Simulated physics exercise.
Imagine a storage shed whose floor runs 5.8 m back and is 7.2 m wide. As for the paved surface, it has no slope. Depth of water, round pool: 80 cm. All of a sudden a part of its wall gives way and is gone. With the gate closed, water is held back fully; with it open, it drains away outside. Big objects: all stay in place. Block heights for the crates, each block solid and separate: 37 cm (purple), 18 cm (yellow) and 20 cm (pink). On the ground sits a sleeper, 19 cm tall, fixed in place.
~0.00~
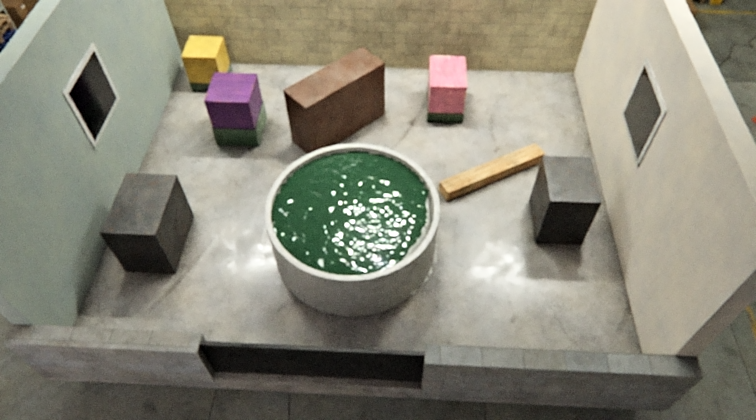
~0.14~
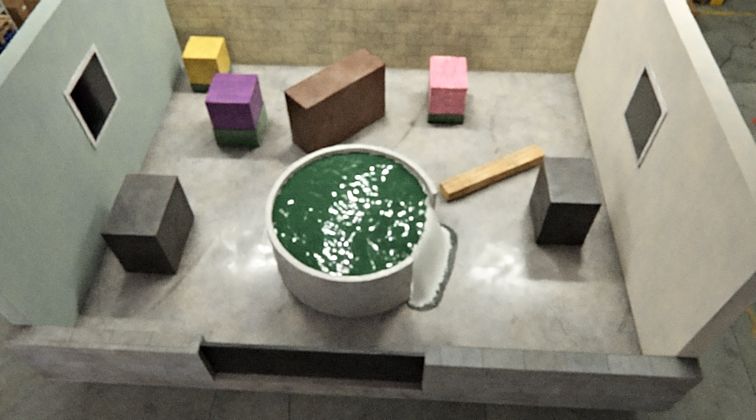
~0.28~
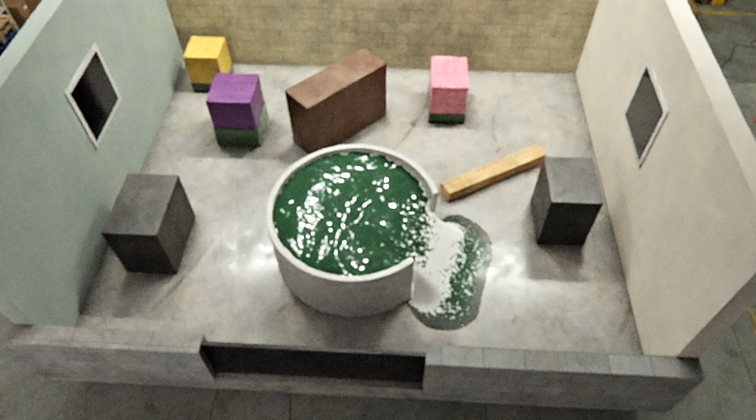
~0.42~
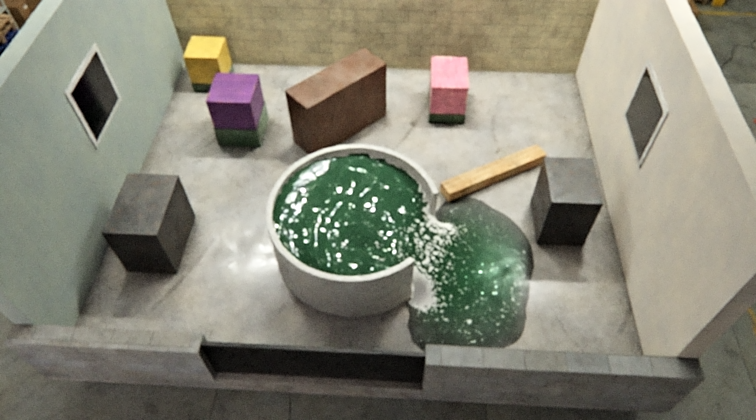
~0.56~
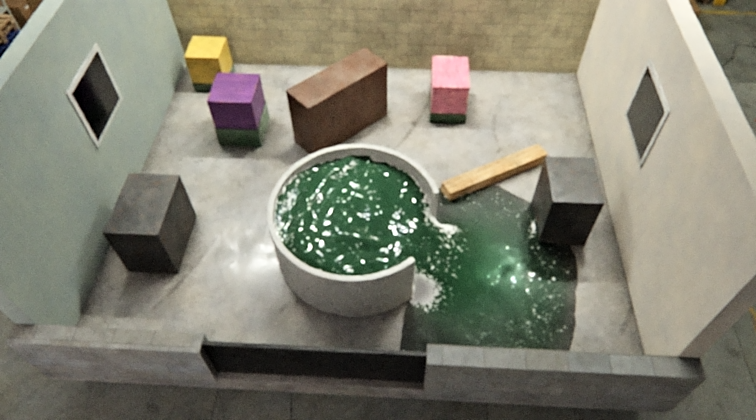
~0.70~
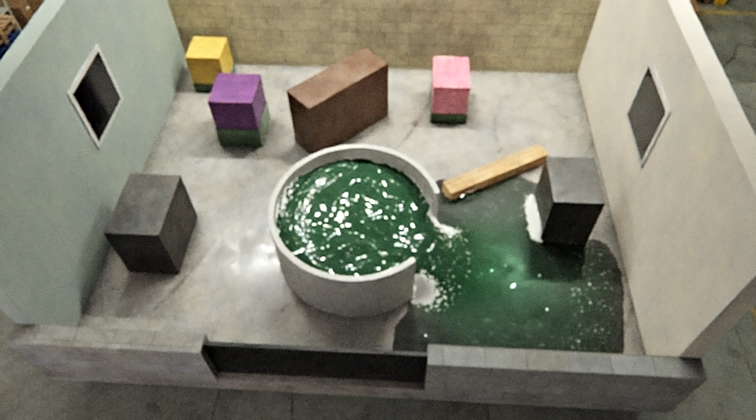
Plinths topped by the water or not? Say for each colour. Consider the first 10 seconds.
Purple crate: Not topped; yellow crate: Not topped; pink crate: Not topped.
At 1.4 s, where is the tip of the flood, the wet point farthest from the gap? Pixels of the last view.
(588, 144).
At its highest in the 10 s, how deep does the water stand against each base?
Max (cm) - purple: 10; yellow: 12; pink: 12.
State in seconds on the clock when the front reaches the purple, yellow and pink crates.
Purple 5.5 s, yellow 5.5 s, pink 3.6 s.
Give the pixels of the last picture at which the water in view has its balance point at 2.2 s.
Near (466, 266).
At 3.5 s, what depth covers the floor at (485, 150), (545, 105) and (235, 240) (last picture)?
Around 0 cm, 6 cm and 0 cm, in the order given.
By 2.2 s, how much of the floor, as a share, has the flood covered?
Covered: Roughly 30 %.
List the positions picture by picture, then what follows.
The round pool at (353, 209) is whole and still, 80 cm deep, in the first picture.
Water pours out at (429, 254) and has run 0.7 m, to (436, 227); deepest outside 43 cm, 80 cm at the round pool's back, in the second picture.
Water pours out at (430, 255) and has run 0.9 m, to (466, 318); deepest outside 47 cm, 80 cm at the round pool's back, in the third picture.
The front is at (501, 342), 1.4 m from the gap at (429, 256); 2.7 m2 of floor is under water; 79 cm left at the back of the round pool, in the fourth picture.
Water pours out at (431, 256) and has run 2.0 m, to (565, 340); deepest outside 40 cm, 71 cm at the round pool's back, in the fifth picture.
Water pours out at (431, 256) and has run 2.5 m, to (612, 356); deepest outside 41 cm, 68 cm at the round pool's back, in the sixth picture.
After 1.4 s water covers 25 % of the floor and is deepest (58 cm) near (628, 381); purple plinth not reached, yellow plinth not reached, pink plinth not reached.
After 2.2 s water covers 30 % of the floor and is deepest (44 cm) near (636, 353); purple plinth not reached, yellow plinth not reached, pink plinth not reached.
After 3.5 s water covers 40 % of the floor and is deepest (29 cm) near (485, 295); purple plinth not reached, yellow plinth not reached, pink plinth not reached.
After 6.0 s water covers 75 % of the floor and is deepest (20 cm) near (502, 182); purple plinth reached, yellow plinth reached, pink plinth reached.
After 10.0 s water covers 100 % of the floor and is deepest (14 cm) near (181, 81); highest at the purple plinth 10 cm, highest at the yellow plinth 12 cm, highest at the pink plinth 12 cm.
